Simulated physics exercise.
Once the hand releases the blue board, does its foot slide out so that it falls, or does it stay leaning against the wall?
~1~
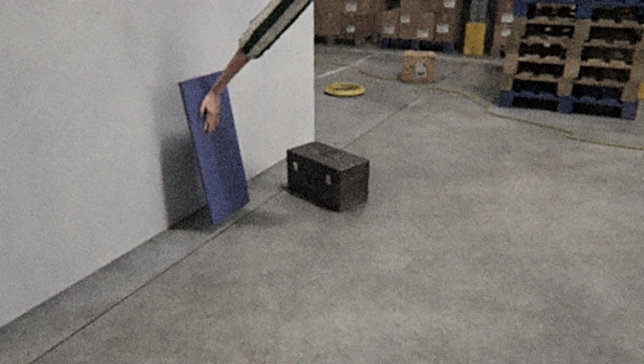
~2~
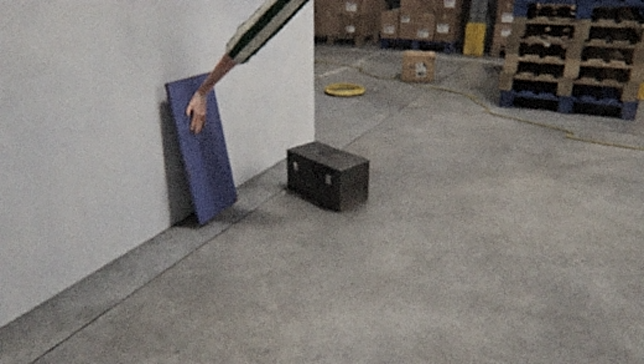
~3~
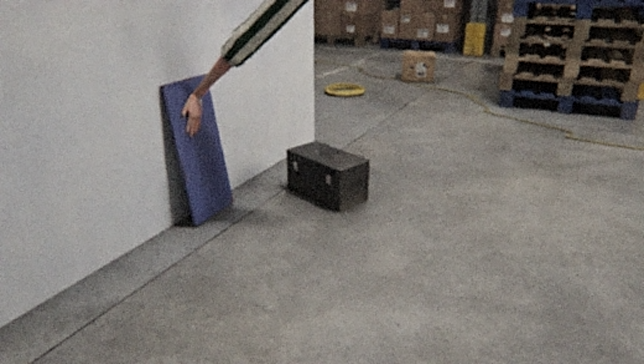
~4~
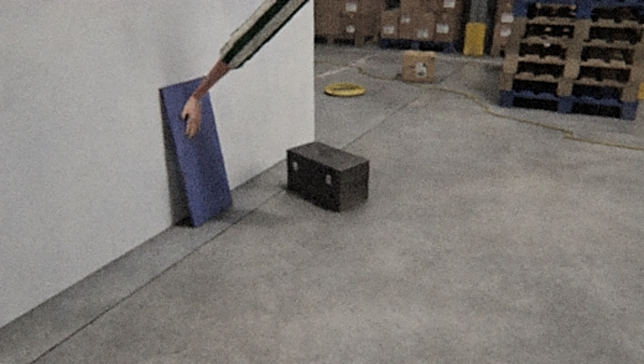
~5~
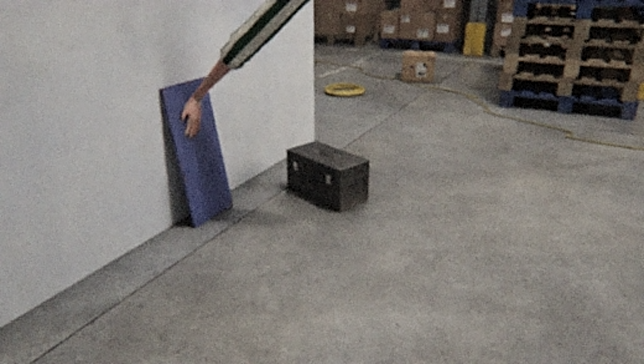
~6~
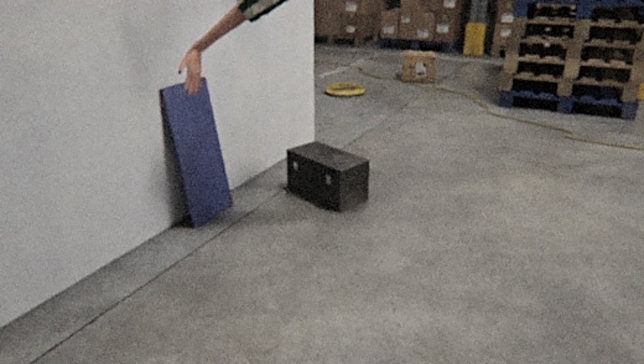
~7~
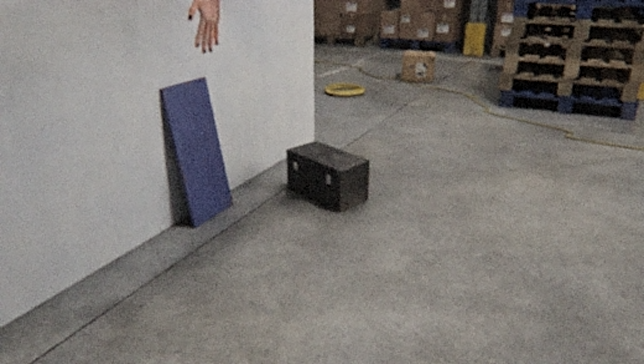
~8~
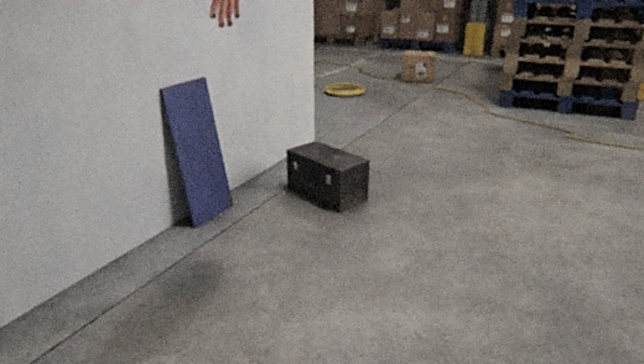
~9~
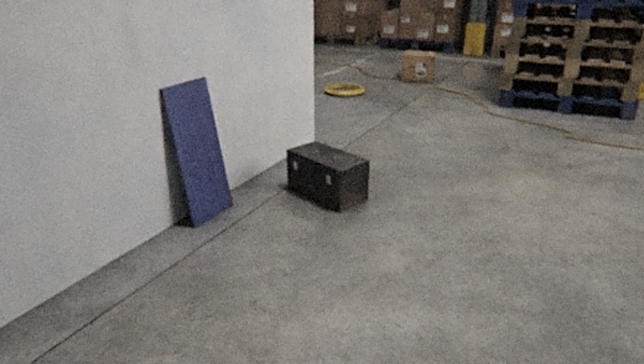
It stays leaning against the wall. The hand withdraws out of view and the board remains where it was set.
In a warehouse with stacked boxes and pallets, a hand shifts a blue board slightly left against a white wall beside a black toolbox, holds it, then lets go and withdraws upward. The board stays leaning in place.
